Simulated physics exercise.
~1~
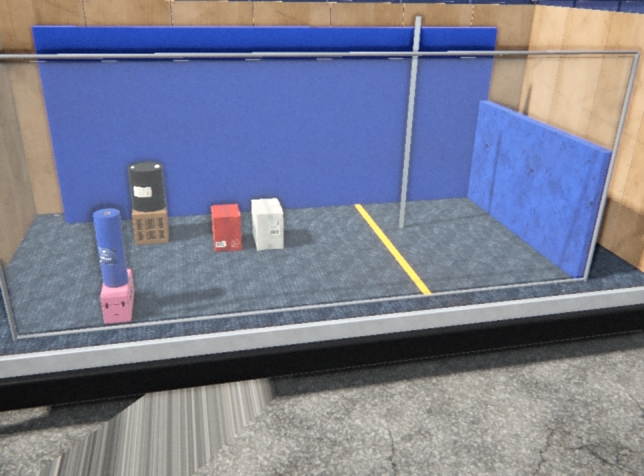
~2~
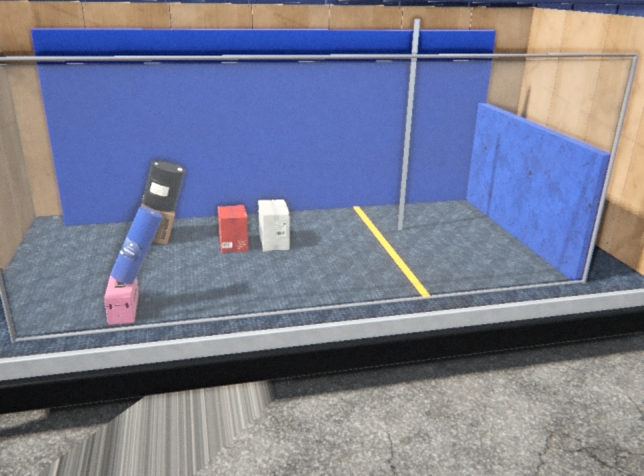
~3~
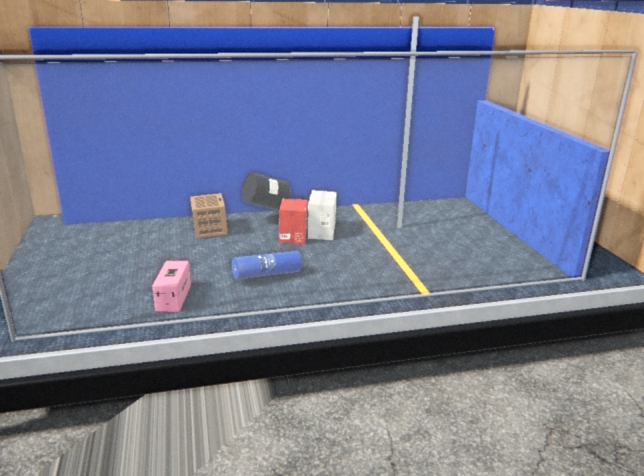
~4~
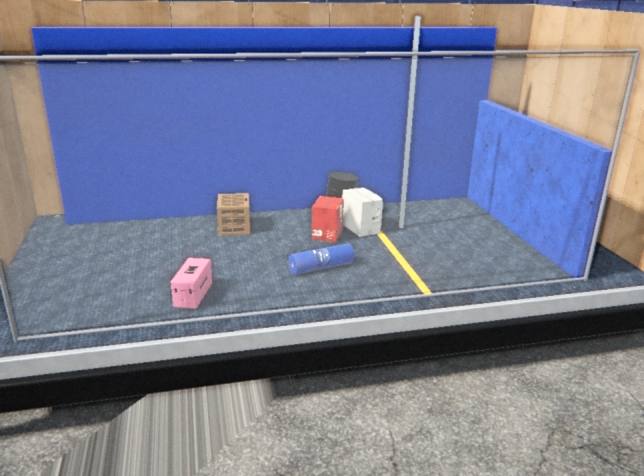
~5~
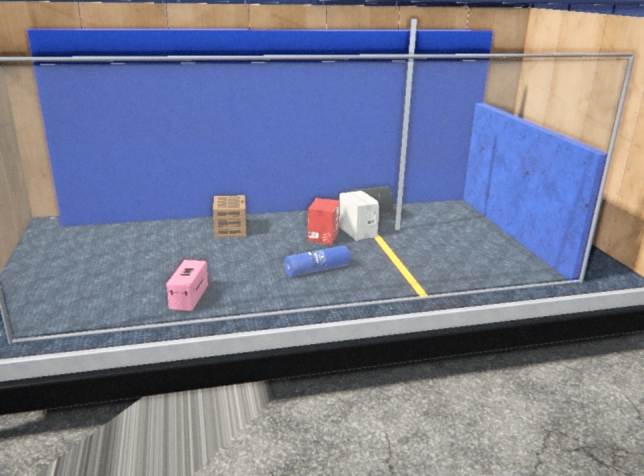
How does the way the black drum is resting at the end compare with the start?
At the start the black drum stands upright on the brown crate. By the end it is lying on its side on the floor, partly hidden behind the white carton.
